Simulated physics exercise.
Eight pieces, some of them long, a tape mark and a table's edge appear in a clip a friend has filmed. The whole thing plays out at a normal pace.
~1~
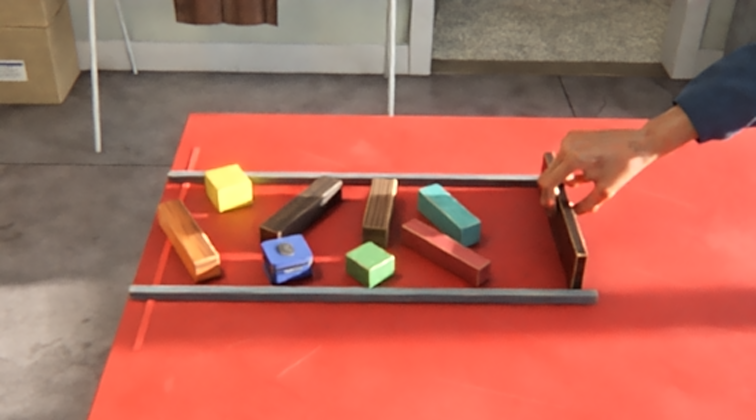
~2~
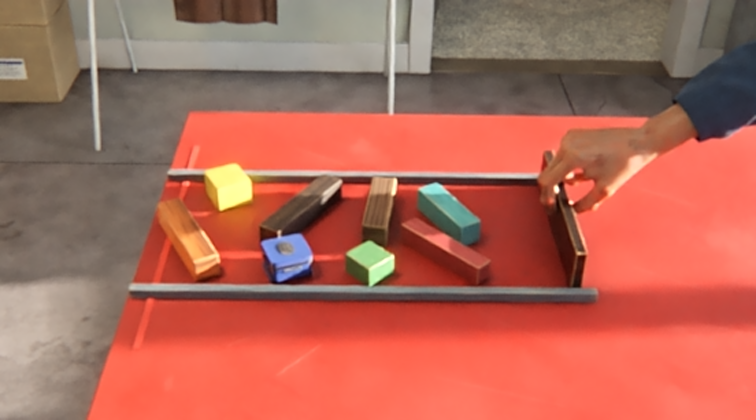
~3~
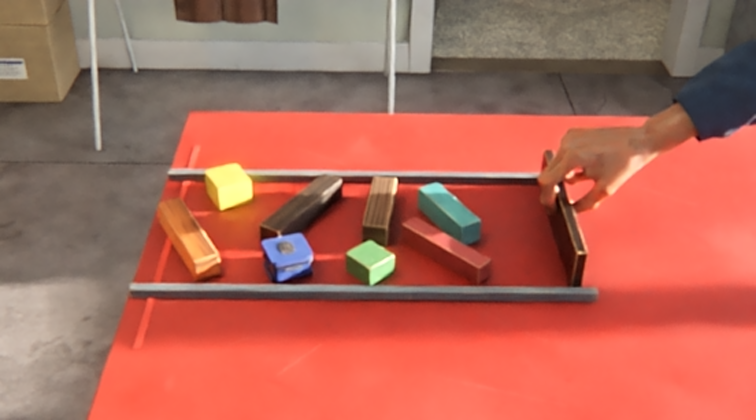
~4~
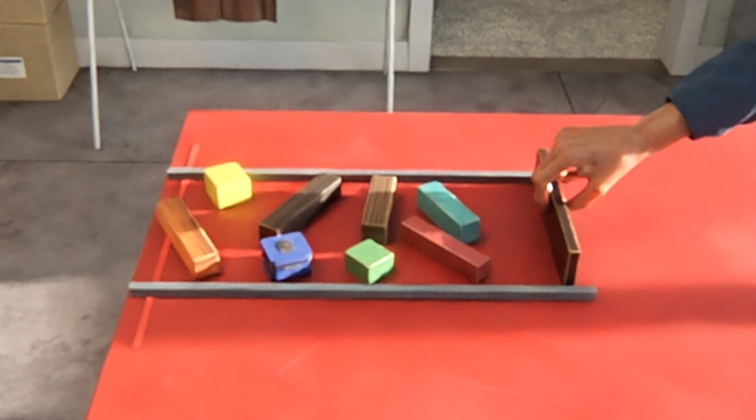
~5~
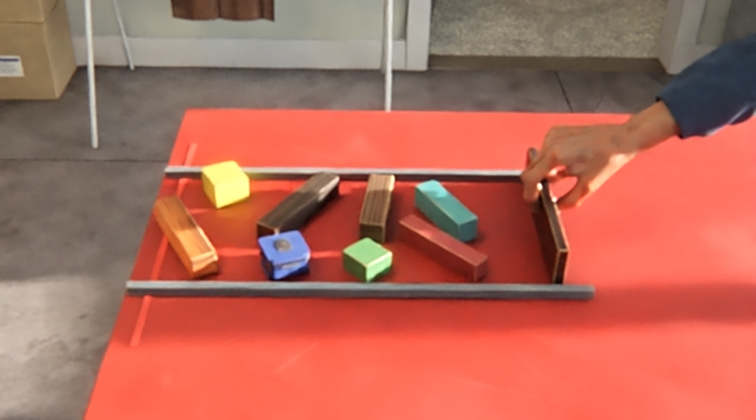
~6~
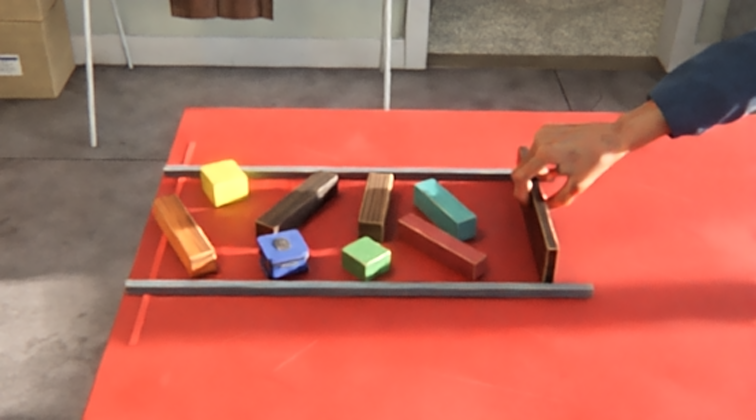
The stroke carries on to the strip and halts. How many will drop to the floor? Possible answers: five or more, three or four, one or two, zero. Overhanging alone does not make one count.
Five or more of them.
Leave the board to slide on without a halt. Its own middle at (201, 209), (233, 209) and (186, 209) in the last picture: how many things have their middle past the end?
In order: 4, 2, 6.
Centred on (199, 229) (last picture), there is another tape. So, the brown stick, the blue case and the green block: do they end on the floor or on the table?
What happens: The brown stick does not come off, the blue case goes down, the green block does not come off.
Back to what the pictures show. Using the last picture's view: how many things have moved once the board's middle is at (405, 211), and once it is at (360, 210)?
Well, it's 4 at the first one and 6 at the second.
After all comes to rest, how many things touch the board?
1 of them.
Soon after, none off yet; orange stick at rest near (184, 234); yellow block at rest near (224, 183); blue case at rest near (283, 255).
After that, none off yet; orange stick displaced a little near (162, 237); yellow block displaced about its own width near (196, 179); blue case displaced well along near (195, 262).
In the end, the number that fall off is five or more; gone, red bar, brown stick, green block, black bar, blue case, yellow block and orange stick.
